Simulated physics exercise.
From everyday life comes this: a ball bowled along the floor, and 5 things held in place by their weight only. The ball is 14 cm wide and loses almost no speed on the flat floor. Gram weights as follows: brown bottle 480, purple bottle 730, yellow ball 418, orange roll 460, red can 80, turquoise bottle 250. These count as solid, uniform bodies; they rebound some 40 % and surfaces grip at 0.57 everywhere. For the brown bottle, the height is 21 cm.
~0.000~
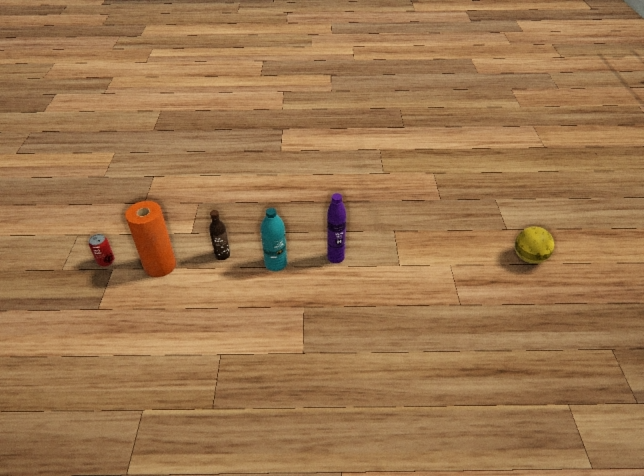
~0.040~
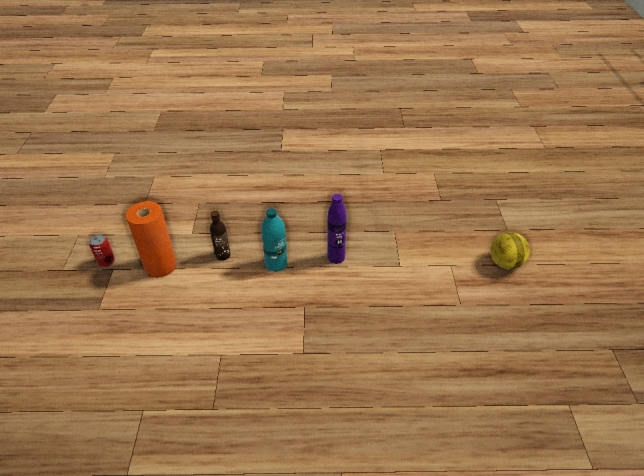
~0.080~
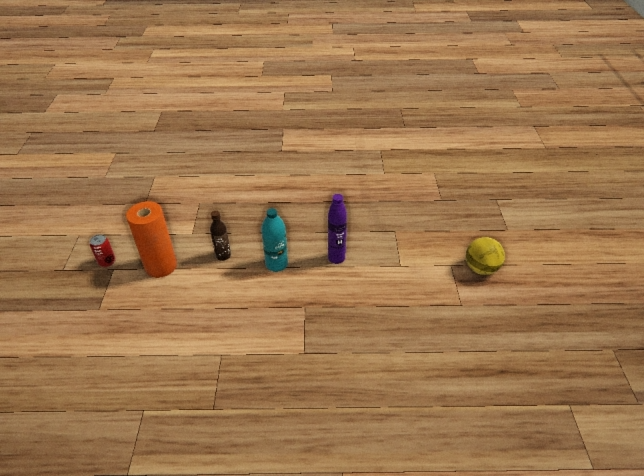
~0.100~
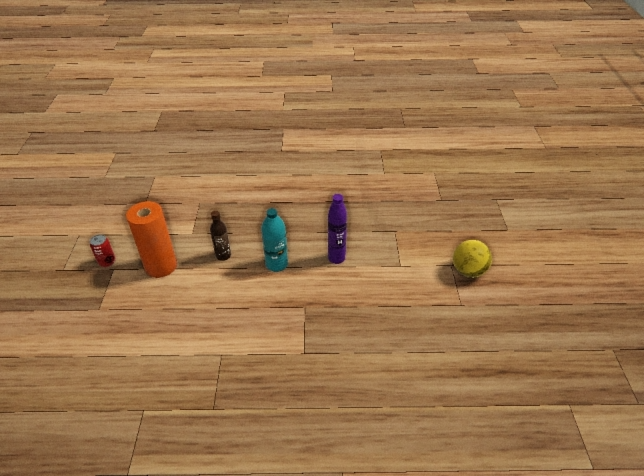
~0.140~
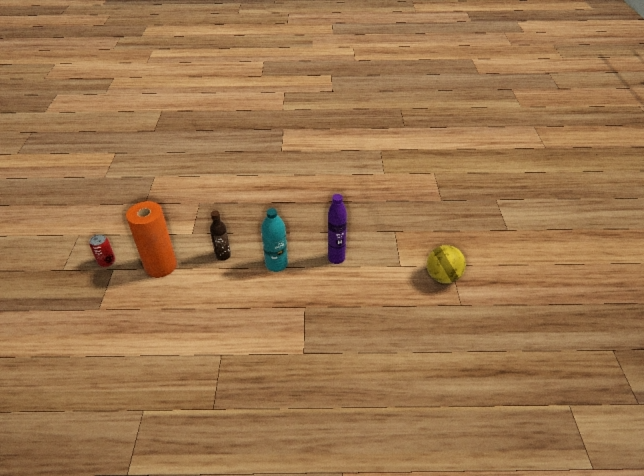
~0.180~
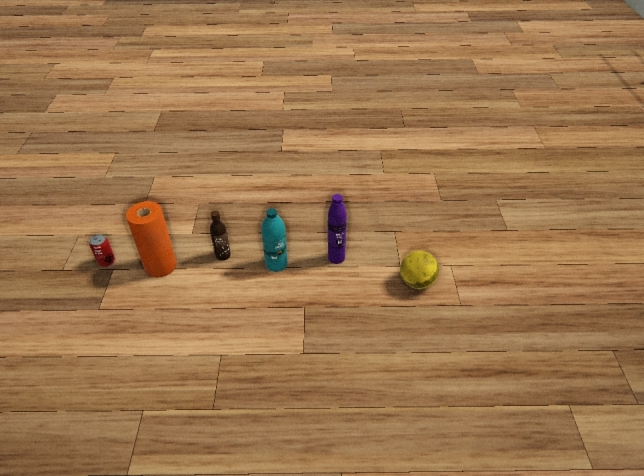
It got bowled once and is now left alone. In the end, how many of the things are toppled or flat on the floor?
The count is zero.
By 0.38 s, 95 cm rolled; yellow ball near (279, 299).
By 0.68 s, 170 cm rolled; yellow ball near (42, 348).
By 0.98 s, things are still on the move.
By 1.28 s, brown bottle resting near (219, 235); purple bottle resting near (337, 229).
When it is over (1.4 s), all 5 within 8 cm of the start. End places, in pixels of the last picture, brown bottle near (219, 235), purple bottle near (337, 229).
